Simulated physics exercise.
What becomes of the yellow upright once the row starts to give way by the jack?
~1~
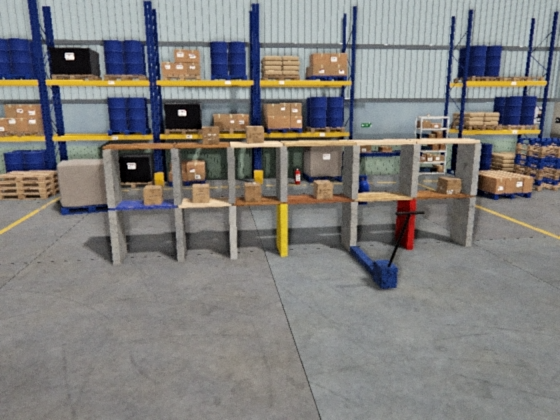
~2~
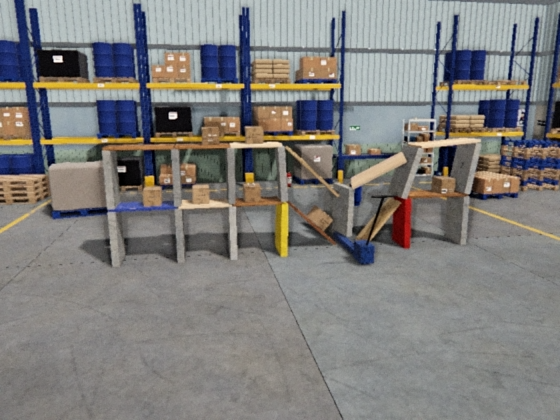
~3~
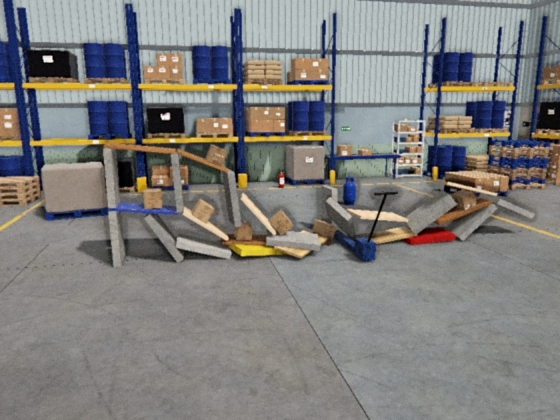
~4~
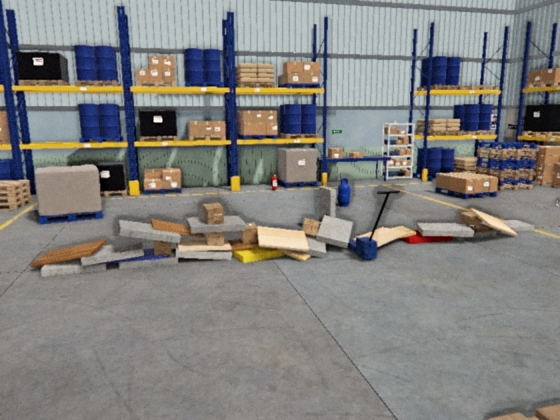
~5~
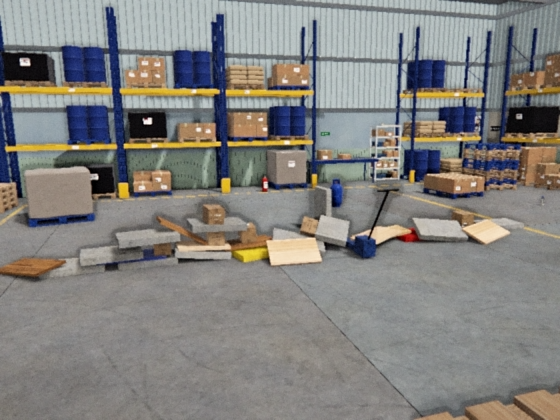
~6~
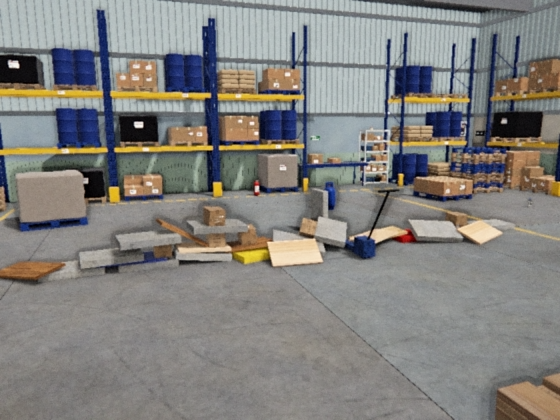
It topples over and ends up lying on its side among the fallen boards and blocks.
In a warehouse lined with tall blue and yellow racks, a long two-tier row of boards stands on grey blocks, loaded with cartons, with a blue floor jack at its base between the yellow and red uprights. The row gives way around the jack first, boards and cartons dropping while the red upright starts to lean. The right side then collapses, the yellow and red uprights topple, and the left end tilts to the right. Soon that end falls too, taking the blue board down. Everything settles in a low, scattered heap around the jack.
